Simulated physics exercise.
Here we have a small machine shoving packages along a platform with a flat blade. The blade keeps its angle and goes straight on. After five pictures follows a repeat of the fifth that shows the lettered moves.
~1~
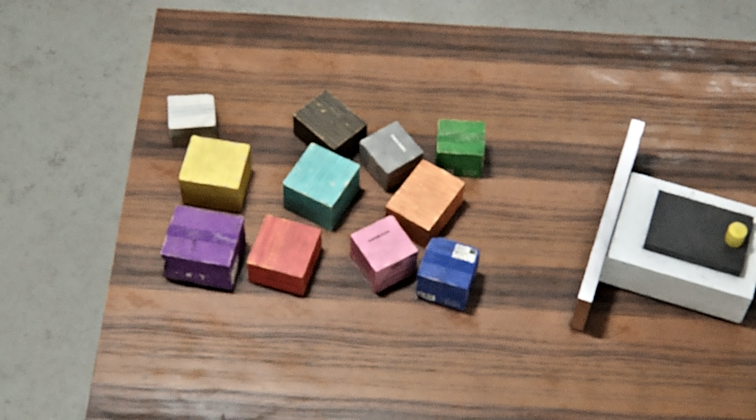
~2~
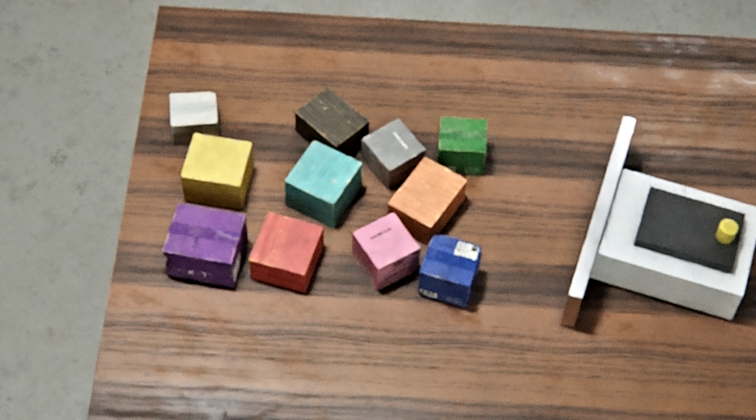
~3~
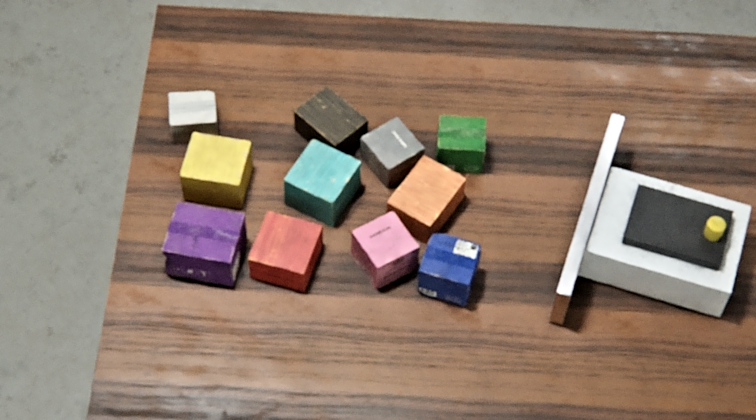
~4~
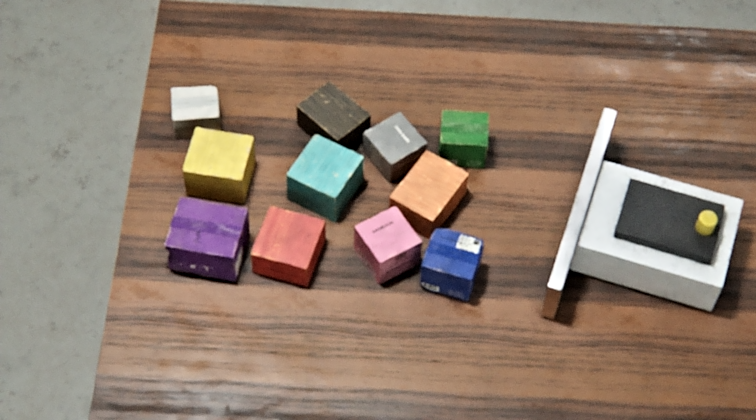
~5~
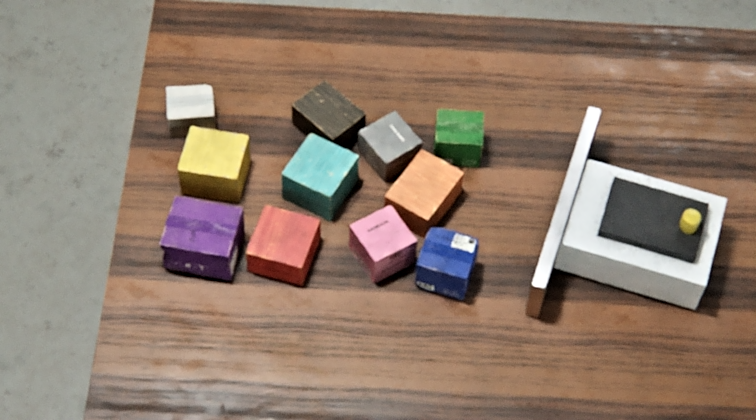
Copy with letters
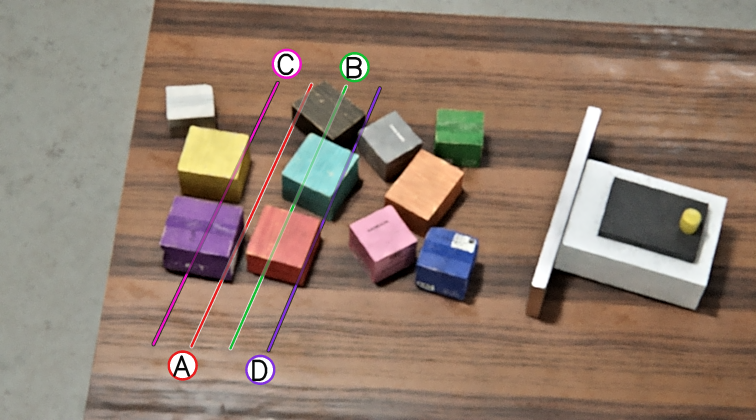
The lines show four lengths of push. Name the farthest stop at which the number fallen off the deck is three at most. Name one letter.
No fourth one falls up to C.
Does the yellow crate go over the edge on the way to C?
Yes.
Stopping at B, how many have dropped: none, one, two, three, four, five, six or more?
One.
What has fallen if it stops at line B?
The purple parcel.
On the copy, A at (255, 208); B at (292, 210); C at (219, 206); D at (327, 211).
On C. First, robot (519, 210); green parcel (436, 132); blue parcel (387, 258).
Then, robot (392, 203); purple parcel (100, 237); red crate (166, 223).
Finally, robot (297, 198); purple parcel over the edge; yellow crate over the edge; three fallen.
By contrast, A is within the limit but short; B is within the limit but short; D is within the limit but short.
